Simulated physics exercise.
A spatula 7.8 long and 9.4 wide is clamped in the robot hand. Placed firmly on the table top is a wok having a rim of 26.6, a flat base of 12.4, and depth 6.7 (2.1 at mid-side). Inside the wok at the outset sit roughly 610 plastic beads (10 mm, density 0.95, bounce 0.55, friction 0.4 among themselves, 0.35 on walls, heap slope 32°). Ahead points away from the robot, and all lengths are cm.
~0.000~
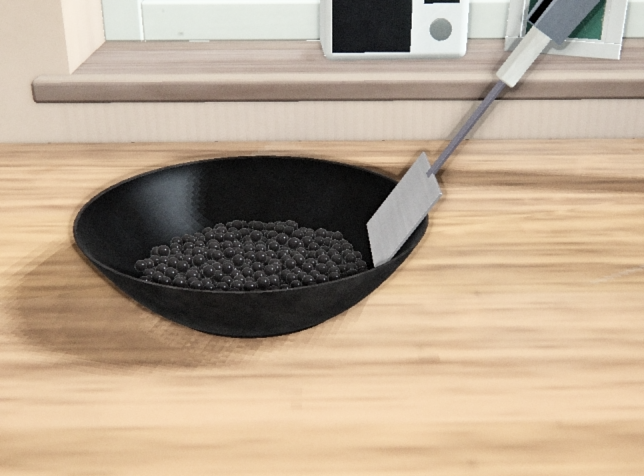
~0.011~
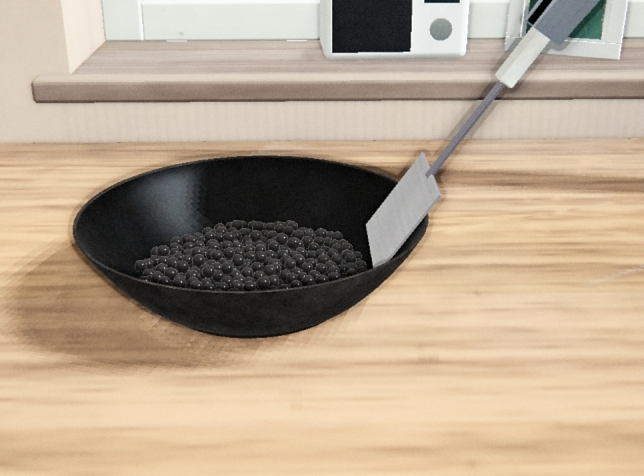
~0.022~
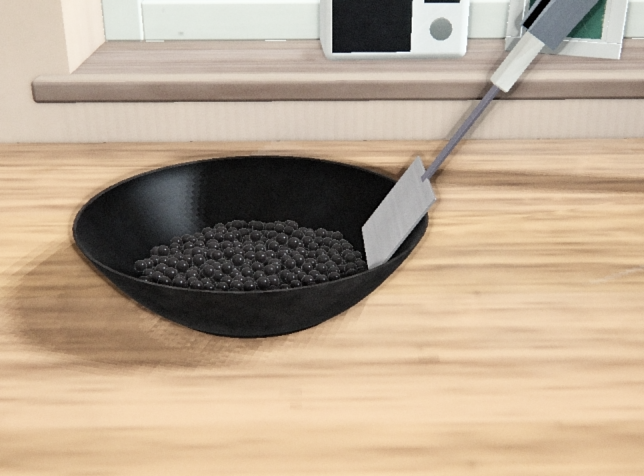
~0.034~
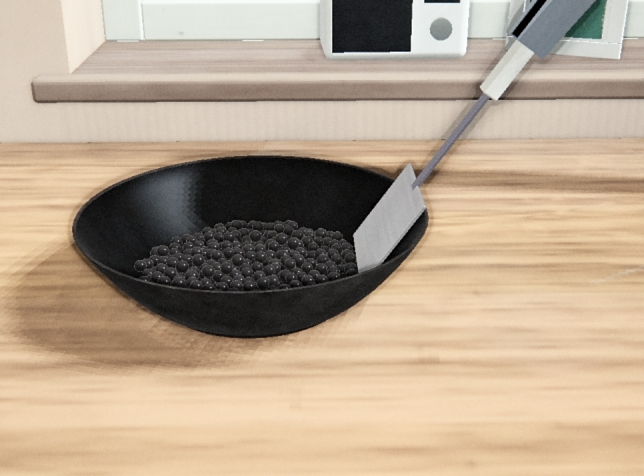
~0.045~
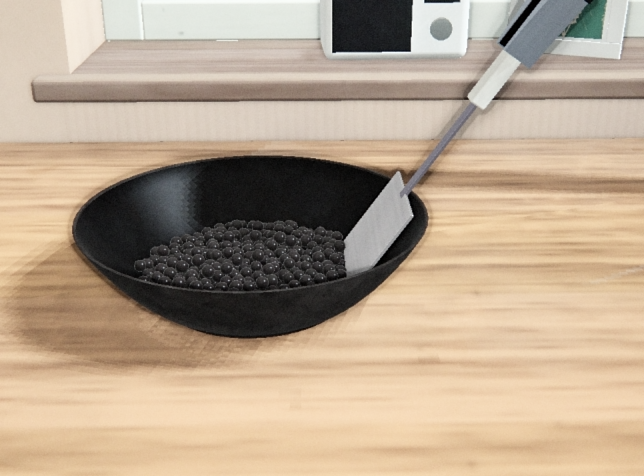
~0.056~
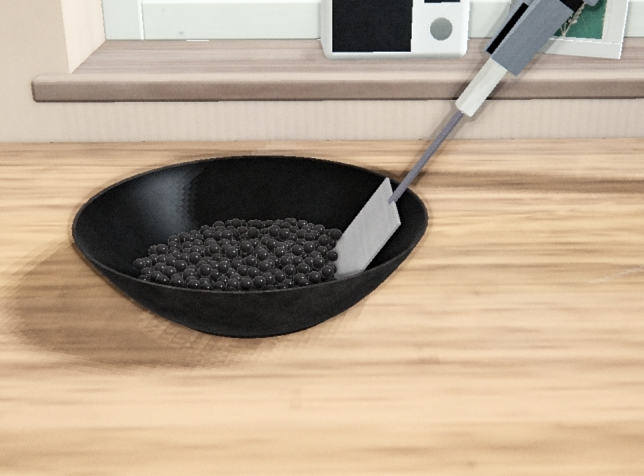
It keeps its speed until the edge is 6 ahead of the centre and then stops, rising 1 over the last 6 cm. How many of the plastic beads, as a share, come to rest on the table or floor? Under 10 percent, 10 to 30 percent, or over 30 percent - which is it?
It is under 10 percent.
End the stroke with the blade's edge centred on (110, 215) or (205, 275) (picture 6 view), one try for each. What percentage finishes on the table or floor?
Some 45 and 0 per cent.
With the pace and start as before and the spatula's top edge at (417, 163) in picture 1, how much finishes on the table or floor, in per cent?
Roughly 5 percent ends on the table or floor.
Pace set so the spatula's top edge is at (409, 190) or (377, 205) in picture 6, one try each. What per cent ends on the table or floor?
Respectively, some 0 and 15 per cent.
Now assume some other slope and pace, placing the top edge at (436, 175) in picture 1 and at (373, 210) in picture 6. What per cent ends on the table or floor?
Around 15 per cent finishes there.
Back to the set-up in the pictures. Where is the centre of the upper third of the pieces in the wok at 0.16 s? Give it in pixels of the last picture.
The middle lies somewhere about (190, 251).
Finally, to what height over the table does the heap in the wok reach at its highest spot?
Height at rest: Roughly 7.0 cm.
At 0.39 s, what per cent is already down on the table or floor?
Close to 0 per cent of the load.
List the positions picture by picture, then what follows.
In the first picture, the spatula top edge at (432, 172), sloping 55°; upper third of the load around (258, 264), from x 140 to 365, top at y 225; 613 in the wok.
In the second picture, the spatula top edge at (431, 172), sloping 55°; upper third of the load around (258, 264), from x 140 to 365, top at y 225.
In the third picture, the spatula top edge at (427, 176), sloping 55°; upper third of the load around (257, 264), from x 140 to 365, top at y 225.
In the fourth picture, the spatula top edge at (417, 184), sloping 55°; upper third of the load around (257, 264), from x 140 to 365, top at y 225.
In the fifth picture, the spatula top edge at (405, 192), sloping 55°; upper third of the load around (256, 264), from x 140 to 365, top at y 225.
In the sixth picture, the spatula top edge at (393, 199), sloping 55°; upper third of the load around (257, 259), from x 140 to 365, top at y 225; 613 in the wok.
After 0.11 s, sloping 55°, highest piece 8 above the table; 613 in the wok.
After 0.16 s, sloping 55°, highest piece 8 above the table; 613 in the wok.
After 0.39 s, sloping 55°, highest piece 7 above the table; 606 in the wok, 5 on the table or floor, 2 on the blade or in flight.
After 1.44 s, sloping 55°, highest piece 7 above the table; 606 in the wok, 7 on the table or floor.
In the end, 606 in the wok, 7 on the table or floor. That is 1 % on the table or floor.
